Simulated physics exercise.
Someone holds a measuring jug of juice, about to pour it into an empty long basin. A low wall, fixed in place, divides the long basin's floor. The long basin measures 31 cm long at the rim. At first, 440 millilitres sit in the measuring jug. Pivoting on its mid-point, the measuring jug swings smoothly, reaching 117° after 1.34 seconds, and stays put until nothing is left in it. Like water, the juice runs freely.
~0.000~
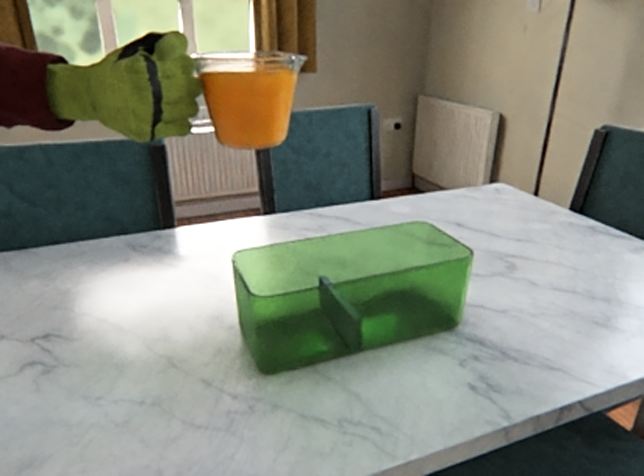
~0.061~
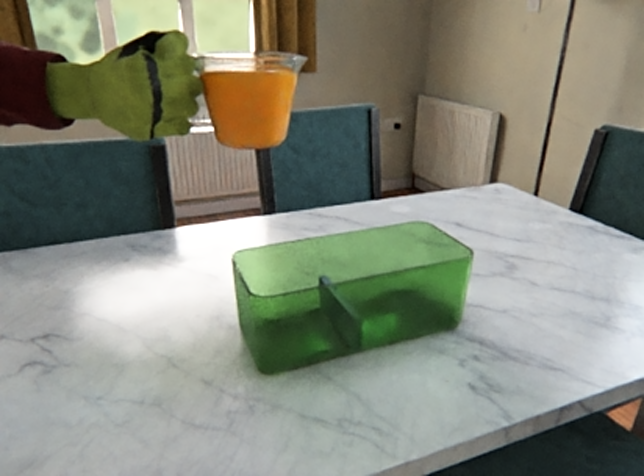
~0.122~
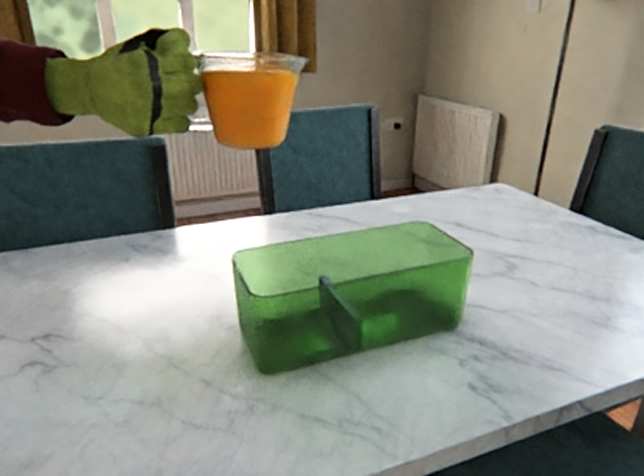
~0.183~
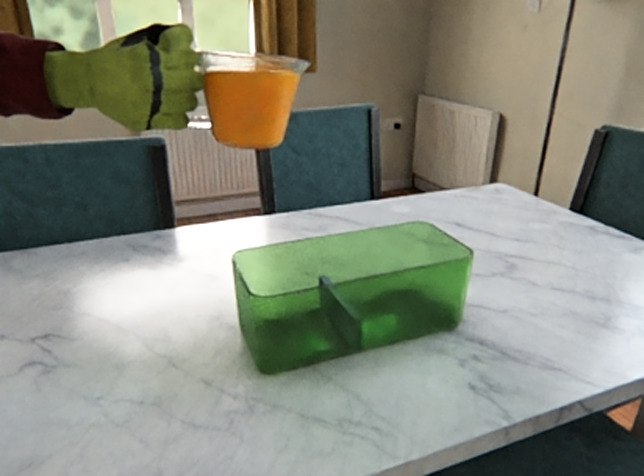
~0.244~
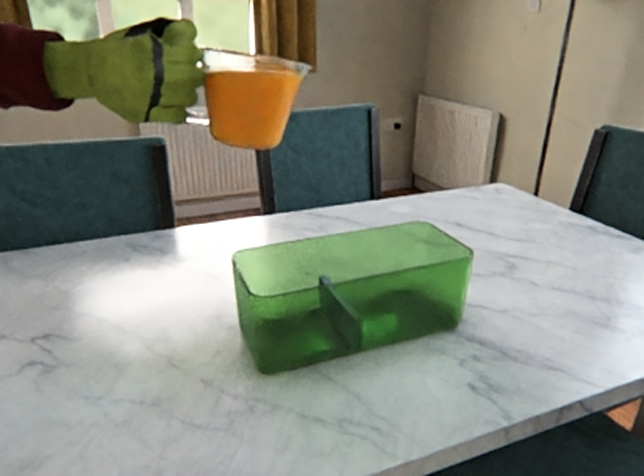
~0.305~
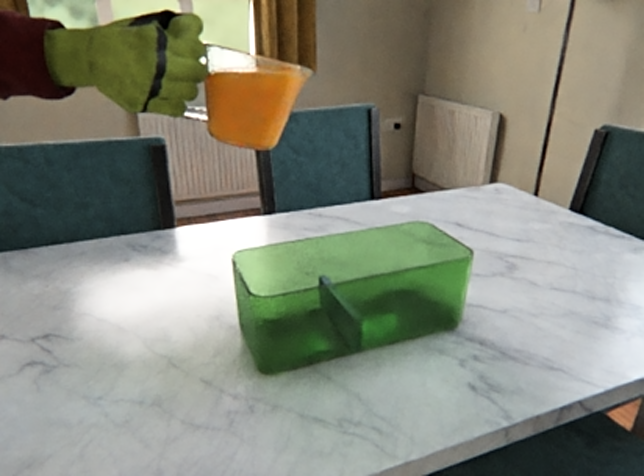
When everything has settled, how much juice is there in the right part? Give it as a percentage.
82 out of 100.
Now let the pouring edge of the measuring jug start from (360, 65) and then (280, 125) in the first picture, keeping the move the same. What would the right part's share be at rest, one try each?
Respectively about 90 and 15 percent.
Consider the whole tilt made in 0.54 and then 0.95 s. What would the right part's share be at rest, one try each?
Respectively 55 and 80 %.
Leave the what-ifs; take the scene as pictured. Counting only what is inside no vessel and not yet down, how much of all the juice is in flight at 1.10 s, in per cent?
Close to 12 per cent.
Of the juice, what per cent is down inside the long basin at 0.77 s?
At that time the basin holds about 14 per cent of the liquid.
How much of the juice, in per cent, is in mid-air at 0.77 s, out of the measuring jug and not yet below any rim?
Some 32 per cent, I reckon.
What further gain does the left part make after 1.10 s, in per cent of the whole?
About 12 percent, give or take.
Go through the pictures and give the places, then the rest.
In the first picture, it leans 0°; its right rim is at (307, 56); the juice meets the walls at (199, 70) and (292, 67); the long basin's rim runs from (240, 275) to (450, 237); the wall's top is at (339, 297).
In the second picture, it leans 1°; its right rim is at (308, 56); the juice meets the walls at (200, 70) and (292, 68).
In the third picture, it leans 2°; its right rim is at (309, 58); the juice meets the walls at (200, 69) and (293, 68).
In the fourth picture, it leans 5°; its right rim is at (310, 62); the juice meets the walls at (202, 70) and (294, 69).
In the fifth picture, it leans 9°; its right rim is at (312, 67); the juice meets the walls at (205, 71) and (299, 70).
In the sixth picture, it leans 14°; its right rim is at (314, 73); the juice meets the walls at (208, 73) and (304, 70).
By 0.77 s the tilt is 72° and 55 per cent is still to pour, 0 is left of the wall and 14 right of it.
By 1.10 s the tilt is 108° and 3 per cent is still to pour, 4 is left of the wall and 79 right of it.
By 1.46 s the tilt is 117° and 0 per cent is still to pour, 16 is left of the wall and 82 right of it.
By 1.84 s the tilt is 117° and 0 per cent is still to pour, 16 is left of the wall and 81 right of it.
At rest 16 per cent lies left of the wall, 82 right of it and 2 outside.
